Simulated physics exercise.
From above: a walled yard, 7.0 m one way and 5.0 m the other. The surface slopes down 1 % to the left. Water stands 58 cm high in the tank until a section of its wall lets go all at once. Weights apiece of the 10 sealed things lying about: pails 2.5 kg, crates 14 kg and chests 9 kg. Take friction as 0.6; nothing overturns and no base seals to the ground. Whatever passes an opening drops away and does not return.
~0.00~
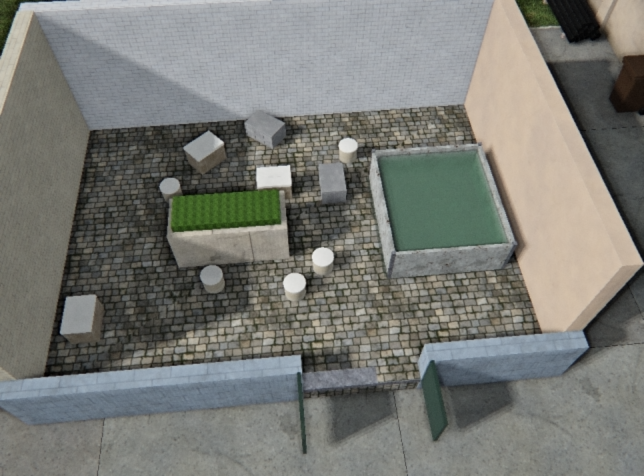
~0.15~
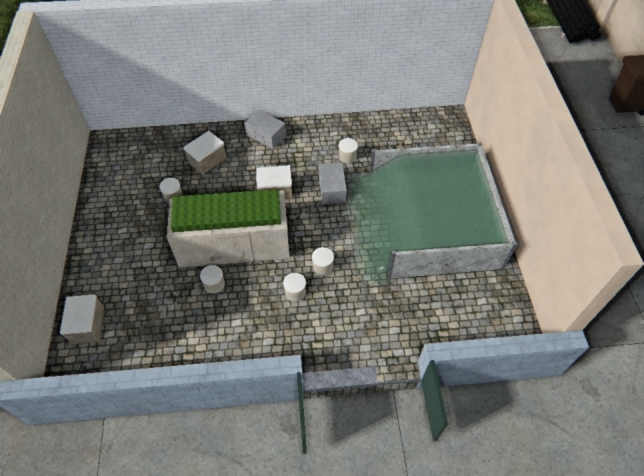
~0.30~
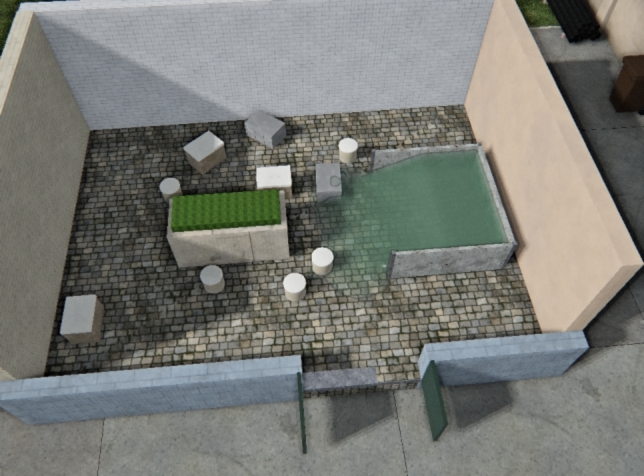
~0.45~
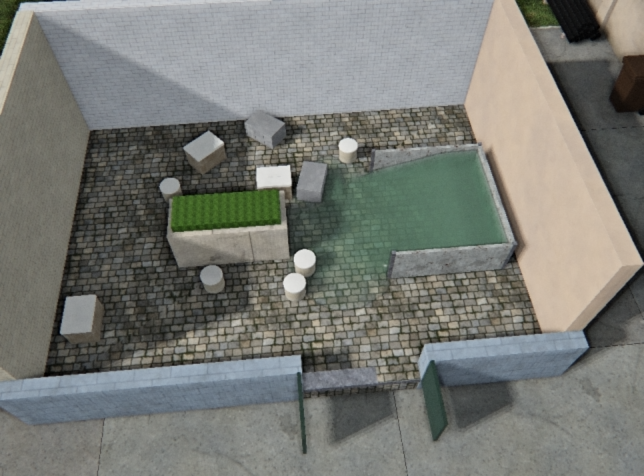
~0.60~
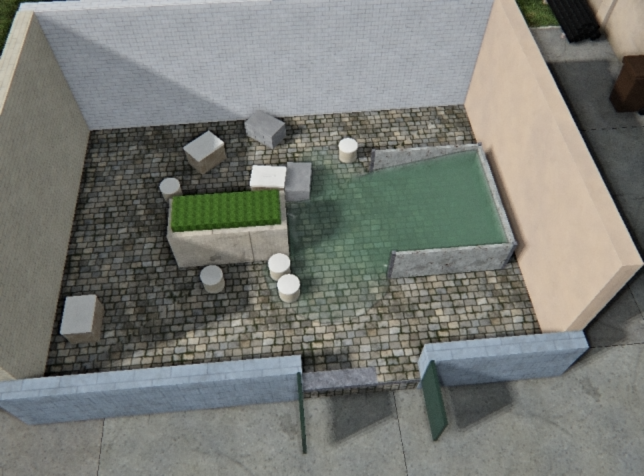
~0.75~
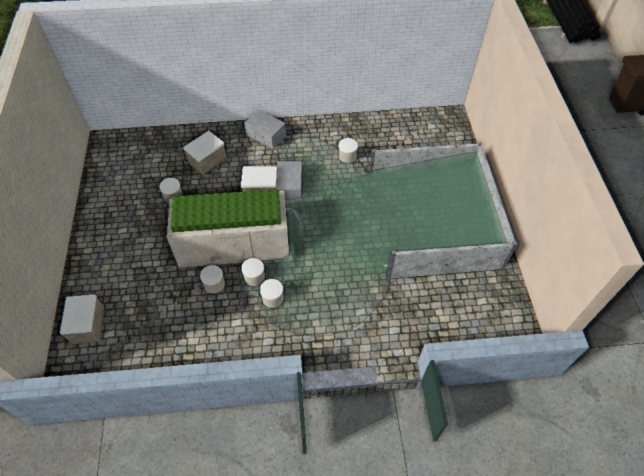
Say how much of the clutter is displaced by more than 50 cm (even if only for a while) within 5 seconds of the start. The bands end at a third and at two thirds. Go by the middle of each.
That comes to two thirds or more.
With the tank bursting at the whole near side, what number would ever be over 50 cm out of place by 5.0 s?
Then 3.
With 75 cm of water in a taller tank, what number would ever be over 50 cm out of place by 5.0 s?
Then 9.
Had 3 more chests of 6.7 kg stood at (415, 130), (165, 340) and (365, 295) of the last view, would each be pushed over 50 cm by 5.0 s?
In that order: Less, more, more.
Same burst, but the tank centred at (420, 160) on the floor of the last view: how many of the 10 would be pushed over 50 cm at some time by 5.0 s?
Then 9.
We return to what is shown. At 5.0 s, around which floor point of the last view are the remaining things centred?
Near (167, 213).
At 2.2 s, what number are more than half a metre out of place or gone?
I count 7.
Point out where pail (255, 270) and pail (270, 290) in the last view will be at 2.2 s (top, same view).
Near (122, 278) and (45, 372).
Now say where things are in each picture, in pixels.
In the first frame, a pail at (323, 257) rests on the ground; a crate at (333, 177), on the bottom; water covers 3.3 m2; 0 of 10 have shifted.
In the second frame, a pail at (323, 257) rests on the ground; a crate at (333, 177), on the bottom; 4.3 m2 under water; 0 of 10 have shifted.
In the third frame, a pail at (323, 257), on the bottom; a crate at (329, 177) rests on the ground, 6 cm from its start; water covers 5.4 m2; 1 of 10 have shifted.
In the fourth frame, a pail at (305, 259), on the bottom, 27 cm from its start; a crate at (312, 176) rests on the ground, 33 cm from its start; 6.6 m2 under water; 2 of 10 have shifted.
In the fifth frame, a pail at (279, 263) rests on the ground, 66 cm from its start; a crate at (298, 176), on the bottom, 56 cm from its start; water covers 7.8 m2; 4 of 10 have shifted.
In the sixth frame, a pail at (253, 268), on the bottom, 105 cm from its start; a crate at (289, 175), on the bottom, 71 cm from its start; 9.1 m2 under water; 4 of 10 have shifted.
After 1.1 s 4 of 10 are over 50 cm from their spots; 0 afloat.
After 2.2 s 7 of 10 are over 50 cm from their spots; 3 afloat.
After 3.5 s 8 of 10 are over 50 cm from their spots; 9 afloat.
After 5.0 s 9 of 10 are over 50 cm from their spots, and 9 have been at some point; 9 afloat.
